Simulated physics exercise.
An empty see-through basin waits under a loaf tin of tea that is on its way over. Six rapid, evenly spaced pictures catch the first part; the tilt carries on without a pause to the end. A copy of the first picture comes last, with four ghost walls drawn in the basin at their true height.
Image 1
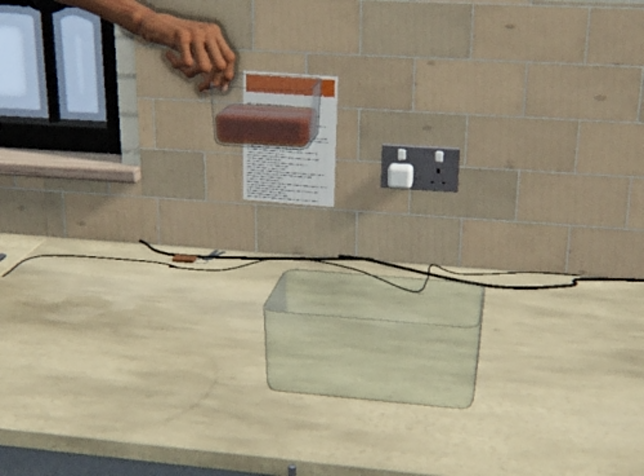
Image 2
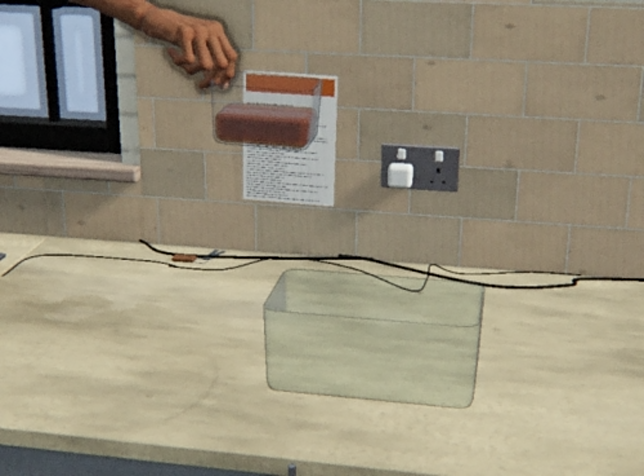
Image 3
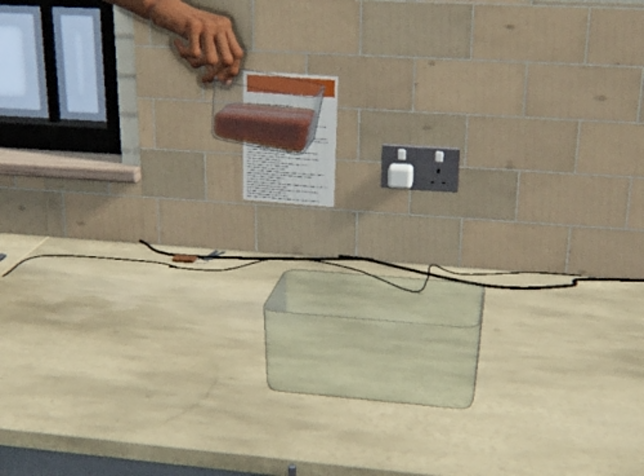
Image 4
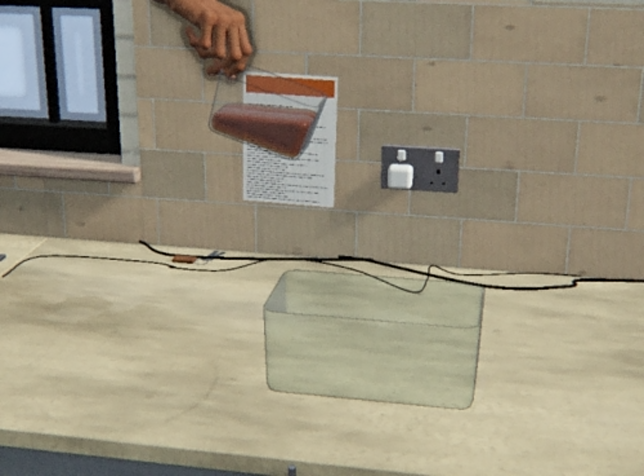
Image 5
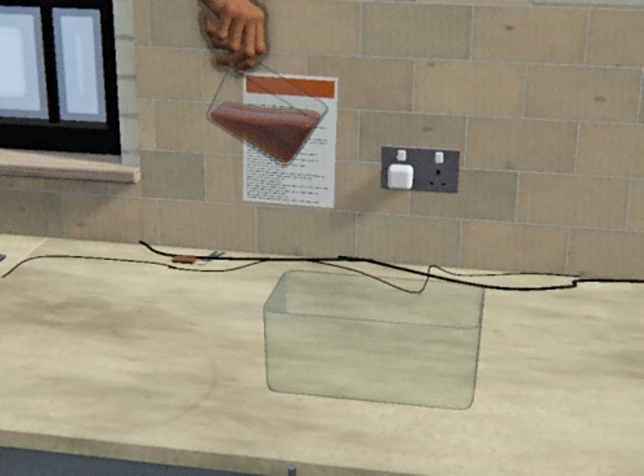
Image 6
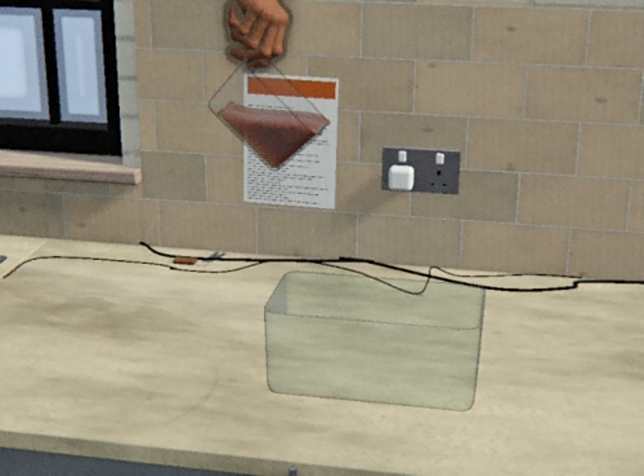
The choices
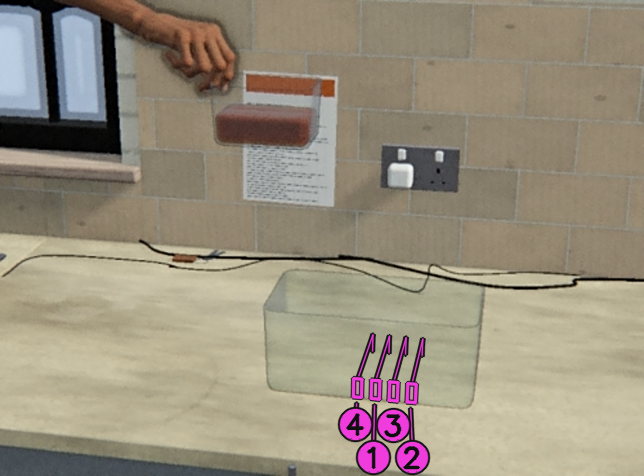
A hand tilted a clear container of reddish-brown liquid steadily down to the right, high above an empty see-through basin on the counter, until the liquid reached the lip and just began to come over.
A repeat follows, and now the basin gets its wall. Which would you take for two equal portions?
Place 4.
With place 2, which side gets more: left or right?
The left side.
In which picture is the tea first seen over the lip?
In picture 6.
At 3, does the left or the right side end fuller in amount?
The left side.
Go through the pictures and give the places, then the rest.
The first picture shows upright, lip at (315, 83); basin from (267, 387) to (473, 407); nothing has left yet.
The second picture shows tipped about 2°, lip at (316, 85); nothing has left yet.
The third picture shows tipped about 8°, lip at (319, 91); nothing has left yet.
The fourth picture shows tipped about 17°, lip at (322, 100); nothing has left yet.
The fifth picture shows tipped about 30°, lip at (323, 113); nothing has left yet.
The sixth picture shows tipped about 44°, lip at (322, 128); tea is over the lip, down to (322, 128).
On the marked copy, 1 at (374, 405); 2 at (410, 408); 3 at (392, 406); 4 at (356, 403).
Choosing 1, about 76 % ends left of the wall and 22 % right of it.
Choosing 2, about 80 % ends left of the wall and 17 % right of it; 4 % is lost outside.
Choosing 3, about 82 % ends left of the wall and 14 % right of it; 4 % is lost outside.
Choosing 4, about 49 % ends left of the wall and 48 % right of it; 3 % is lost outside.
